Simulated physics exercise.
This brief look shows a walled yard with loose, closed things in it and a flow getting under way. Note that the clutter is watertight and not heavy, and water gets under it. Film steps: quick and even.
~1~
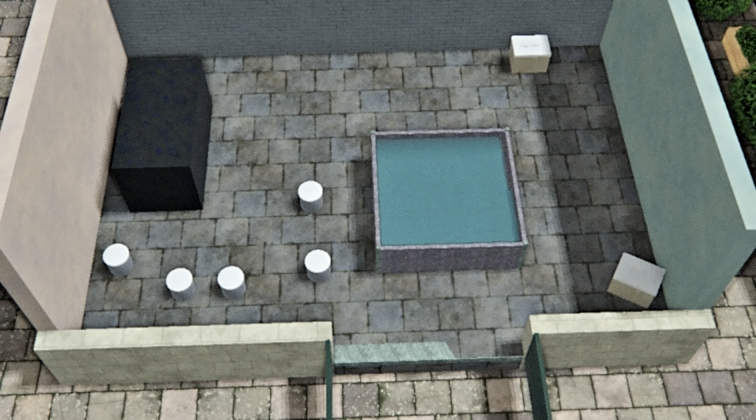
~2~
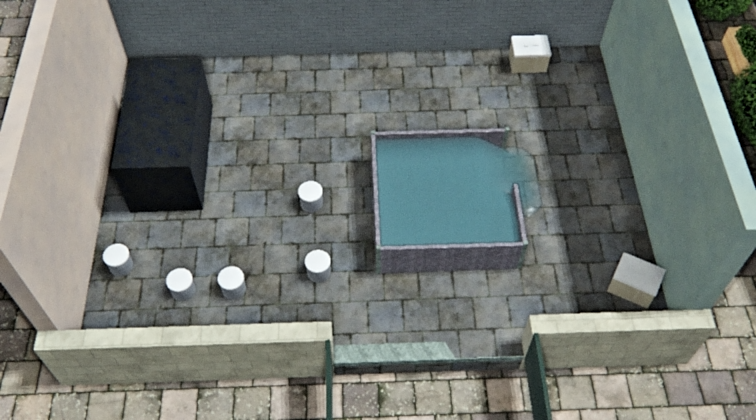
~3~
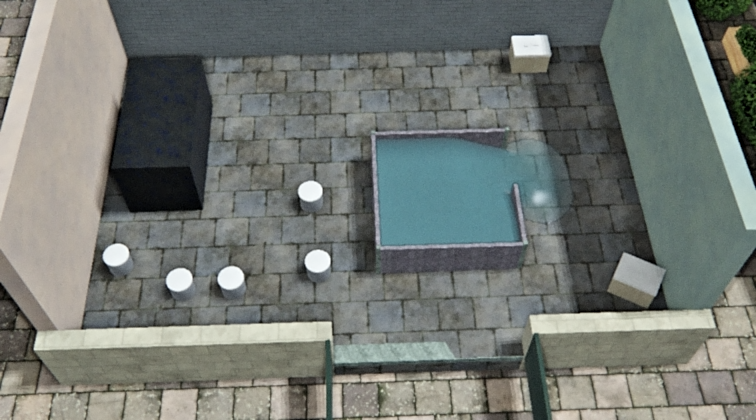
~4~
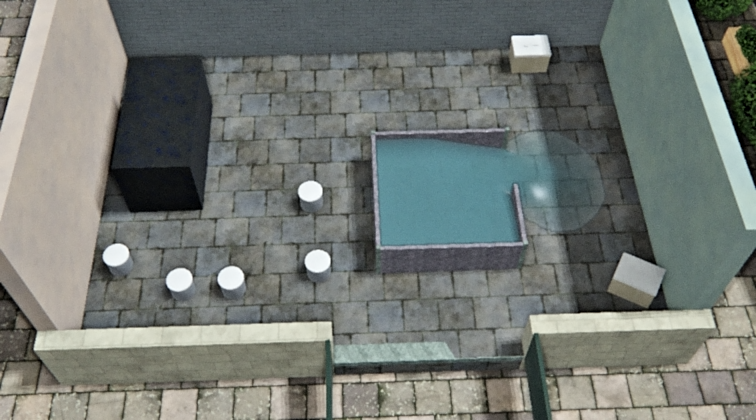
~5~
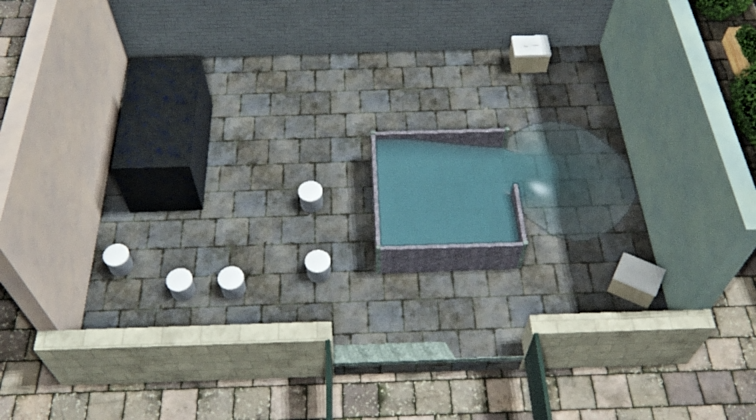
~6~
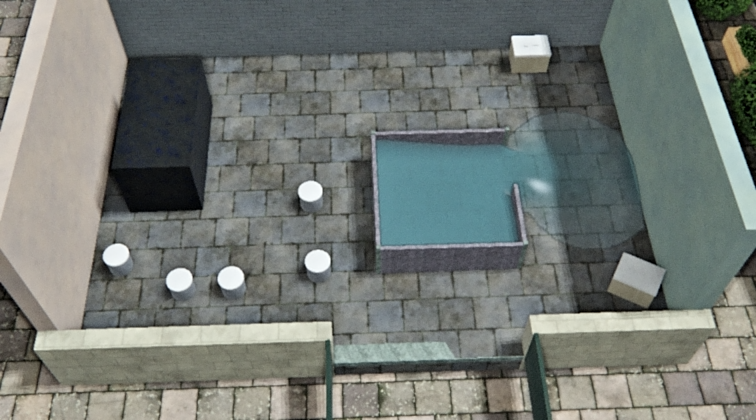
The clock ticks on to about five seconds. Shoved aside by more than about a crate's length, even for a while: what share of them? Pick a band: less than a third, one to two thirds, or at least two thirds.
The fraction is less than a third of them.
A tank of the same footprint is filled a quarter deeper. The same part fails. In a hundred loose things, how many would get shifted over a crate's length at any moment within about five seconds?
Something like 30 % of the loose things.
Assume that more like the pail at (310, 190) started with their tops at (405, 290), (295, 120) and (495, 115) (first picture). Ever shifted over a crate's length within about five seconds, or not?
In order: Shoved clear, hardly budges, then hardly budges.
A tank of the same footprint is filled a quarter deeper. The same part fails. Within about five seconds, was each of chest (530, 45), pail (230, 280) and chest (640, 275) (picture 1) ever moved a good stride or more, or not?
Result by item: Covered it; didn't cover it; covered it.
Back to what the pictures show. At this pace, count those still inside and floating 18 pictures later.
Count: 0.
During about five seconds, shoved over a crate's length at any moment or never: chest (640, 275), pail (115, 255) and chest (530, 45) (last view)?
Outcome, each in turn - passed the mark / never cleared it / passed the mark.
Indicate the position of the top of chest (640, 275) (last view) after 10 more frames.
That would put it around (610, 296).
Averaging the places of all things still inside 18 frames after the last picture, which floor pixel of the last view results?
Roughly at (309, 240).
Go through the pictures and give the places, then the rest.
In the first frame, a chest at (640, 273), on the bottom; a pail at (231, 278), on the bottom; 0 of 7 have shifted.
In the second frame, a chest at (640, 273) rests on the ground; a pail at (231, 278) rests on the ground; 0 of 7 have shifted.
In the third frame, a chest at (640, 273) rests on the ground; a pail at (231, 278), on the bottom; 0 of 7 have shifted.
In the fourth frame, a chest at (640, 273), on the bottom; a pail at (231, 278) rests on the ground; 0 of 7 have shifted.
In the fifth frame, a chest at (640, 273) rests on the ground; a pail at (231, 278) rests on the ground; 0 of 7 have shifted.
In the sixth frame, a chest at (640, 273) rests on the ground; a pail at (231, 278), on the bottom; 0 of 7 have shifted.
A moment on, 0 of 7 are well off their spots; 0 afloat.
Next, 1 of 7 are well off their spots; 0 afloat.
Later, 2 of 7 are well off their spots; 0 afloat.
In the end, 2 of 7 are well off their spots, and 2 have been at some point; 0 afloat.
